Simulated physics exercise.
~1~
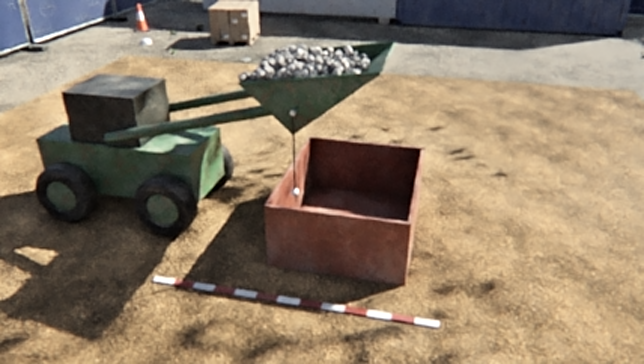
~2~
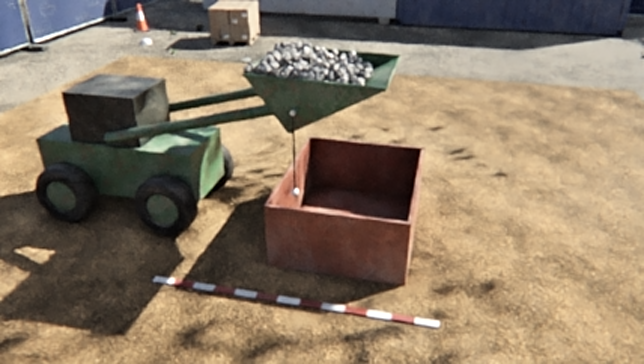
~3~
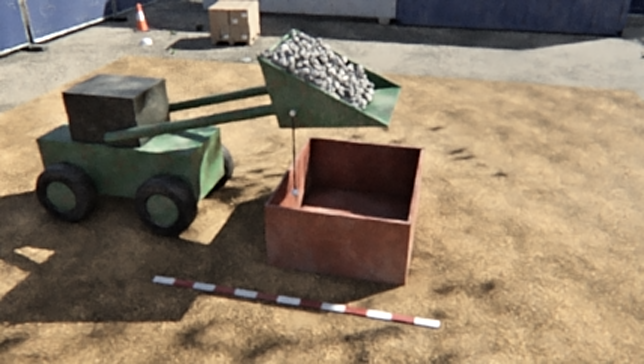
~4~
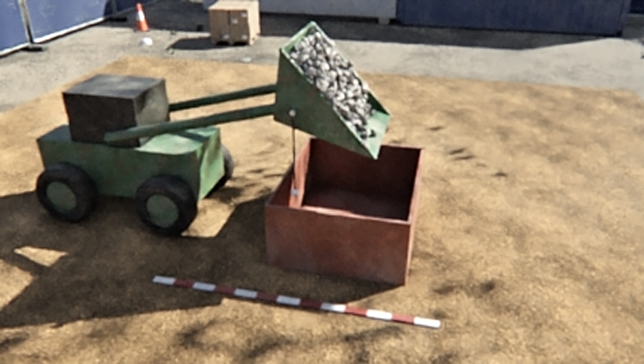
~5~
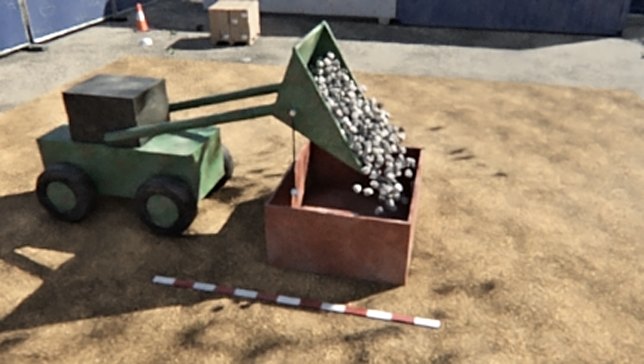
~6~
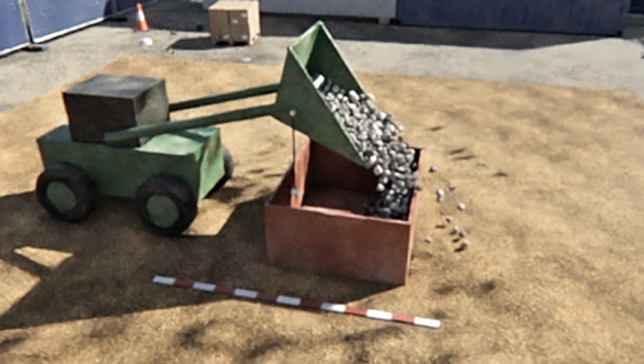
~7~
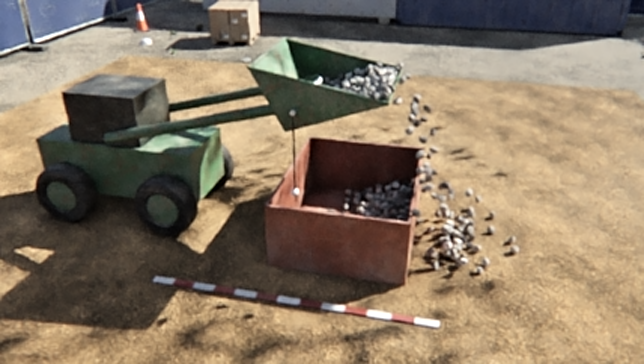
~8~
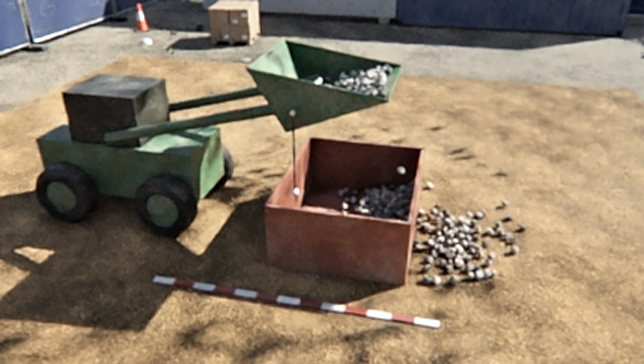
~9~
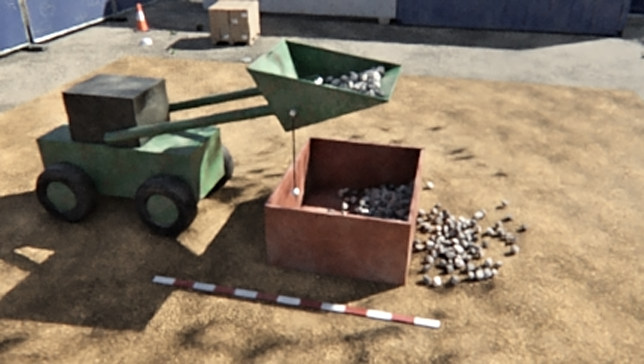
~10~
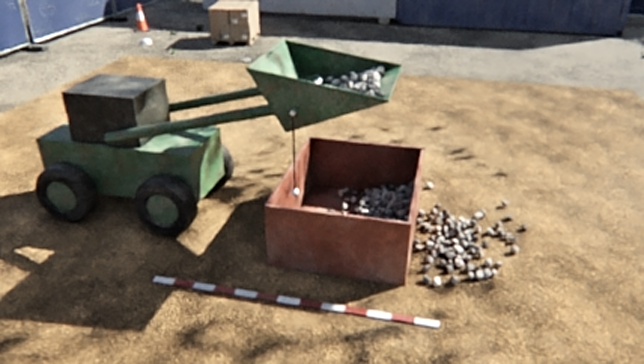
The clip shows a green loader tipping a bucket of grey stones over a reddish open bin, then tilting the bucket partway back. Most stones land in the bin, some spill onto the ground at its right, and some stay in the bucket as everything comes to rest.
